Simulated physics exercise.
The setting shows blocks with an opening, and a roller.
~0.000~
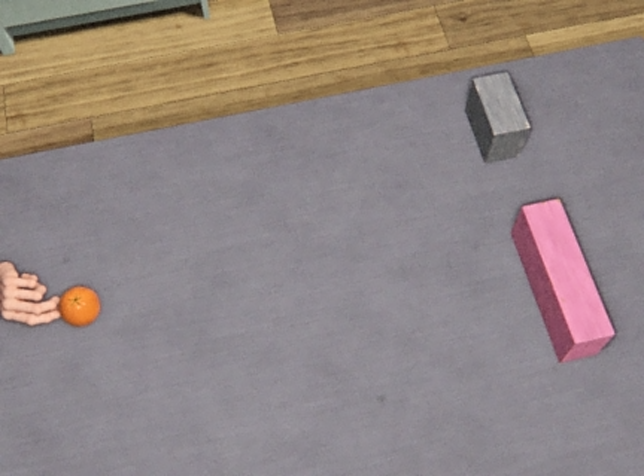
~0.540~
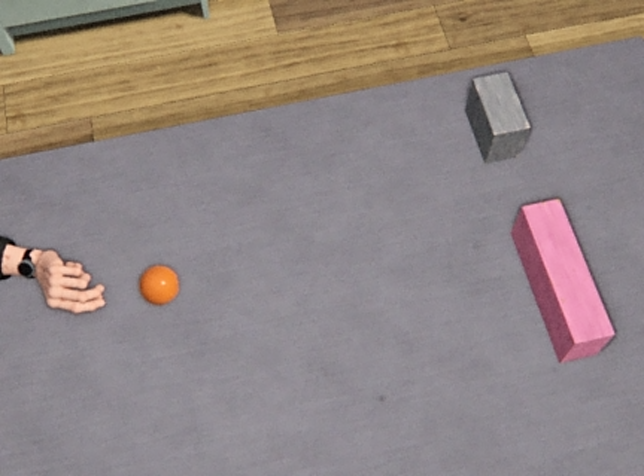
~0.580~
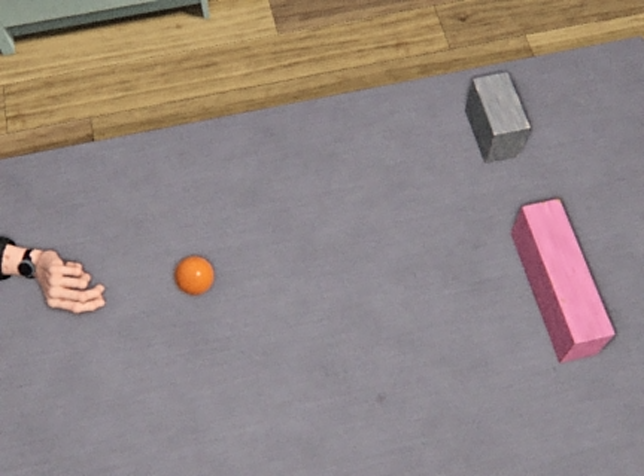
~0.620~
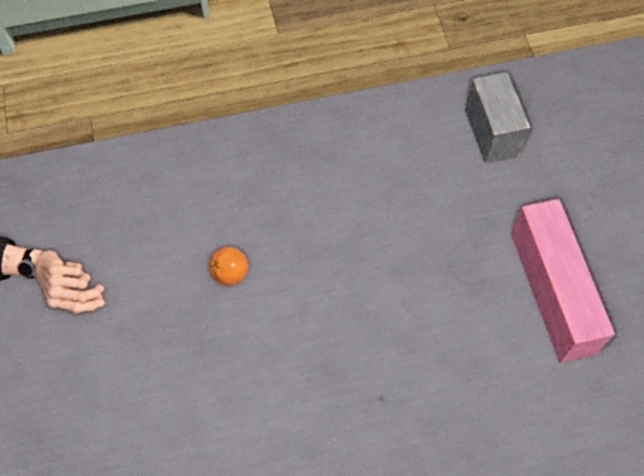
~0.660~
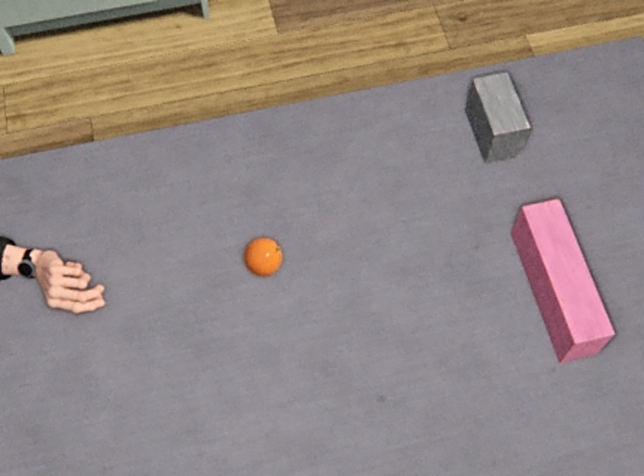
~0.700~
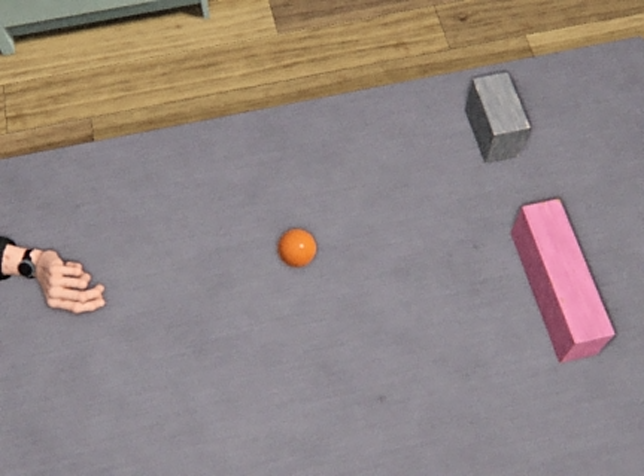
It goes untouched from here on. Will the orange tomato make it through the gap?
It makes the crossing.
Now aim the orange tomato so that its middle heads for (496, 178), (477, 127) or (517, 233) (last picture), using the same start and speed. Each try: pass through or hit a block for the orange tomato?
Try by try, the orange tomato clears the blocks, fails to get through and fails to get through.
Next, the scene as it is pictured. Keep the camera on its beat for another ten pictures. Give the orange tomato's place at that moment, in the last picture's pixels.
(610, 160).
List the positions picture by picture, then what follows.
The first picture shows orange tomato (79, 307) under the hand; pink block (559, 280).
The second picture shows orange tomato (159, 285); grey block (496, 118).
The third picture shows orange tomato (194, 276); pink block (559, 280).
The fourth picture shows orange tomato (229, 267); grey block (496, 118).
The fifth picture shows orange tomato (263, 258); pink block (559, 280).
The sixth picture shows orange tomato (297, 248); grey block (496, 118).
After 1.34 s, orange tomato heading on.
By the end (2.3 s), the orange tomato gets between the blocks.
